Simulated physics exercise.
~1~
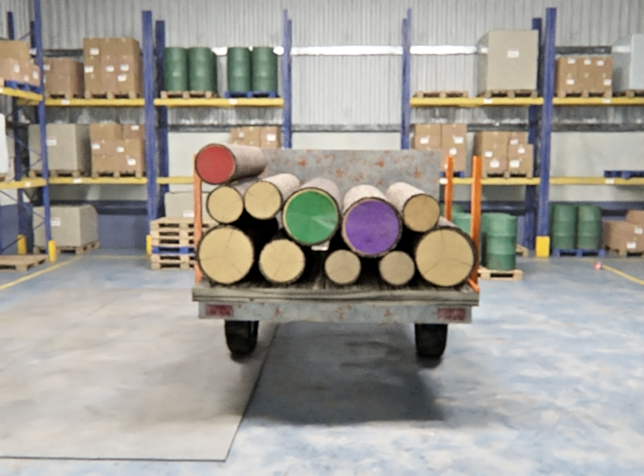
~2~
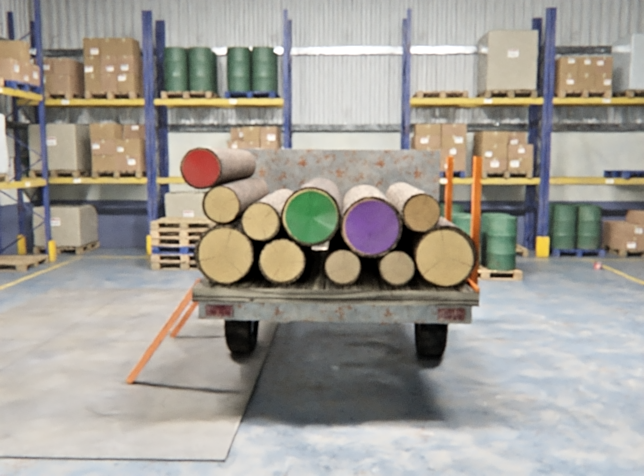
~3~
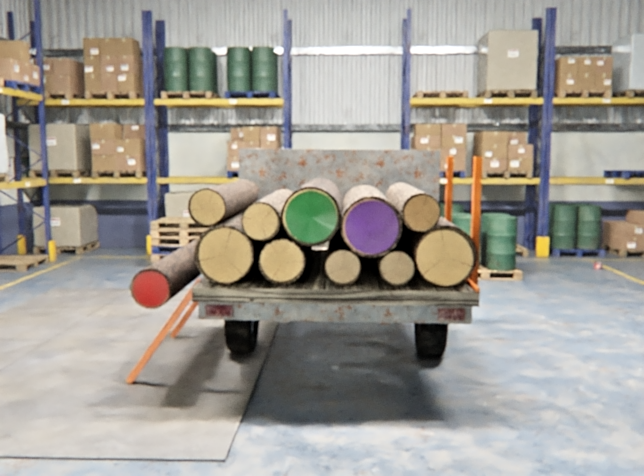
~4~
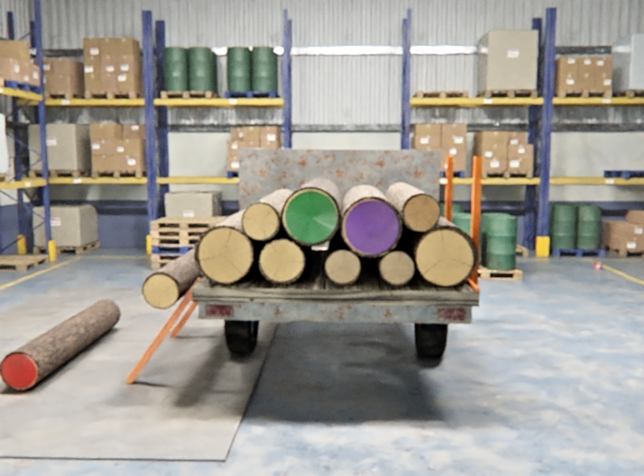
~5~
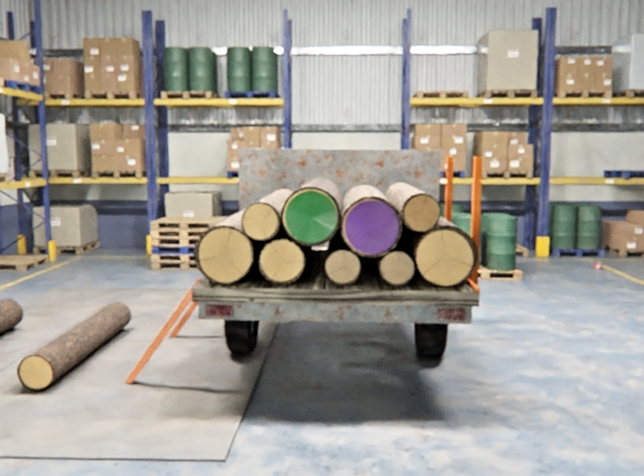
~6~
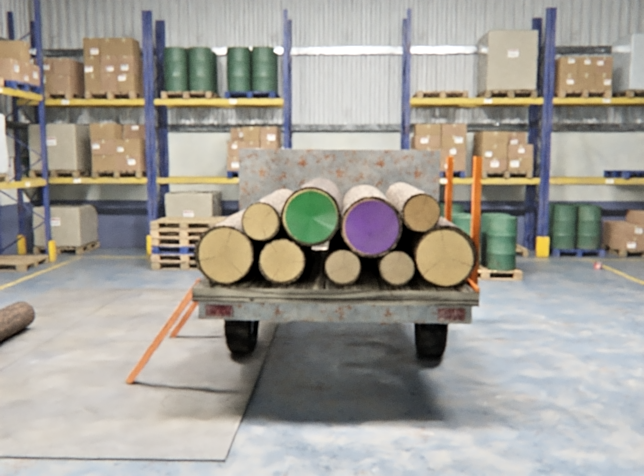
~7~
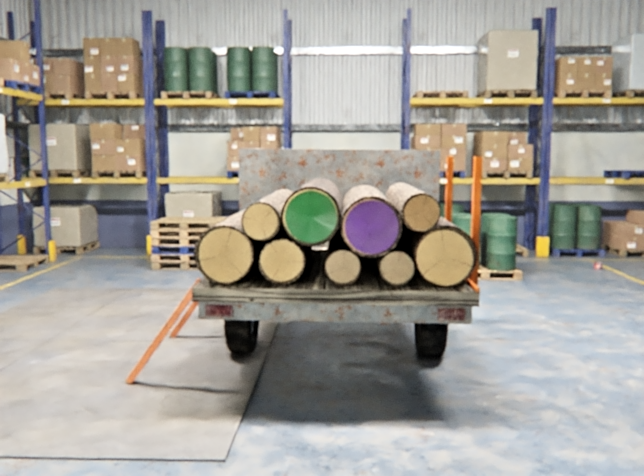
In a warehouse, left posts drop and two logs roll off a trailer and away left.
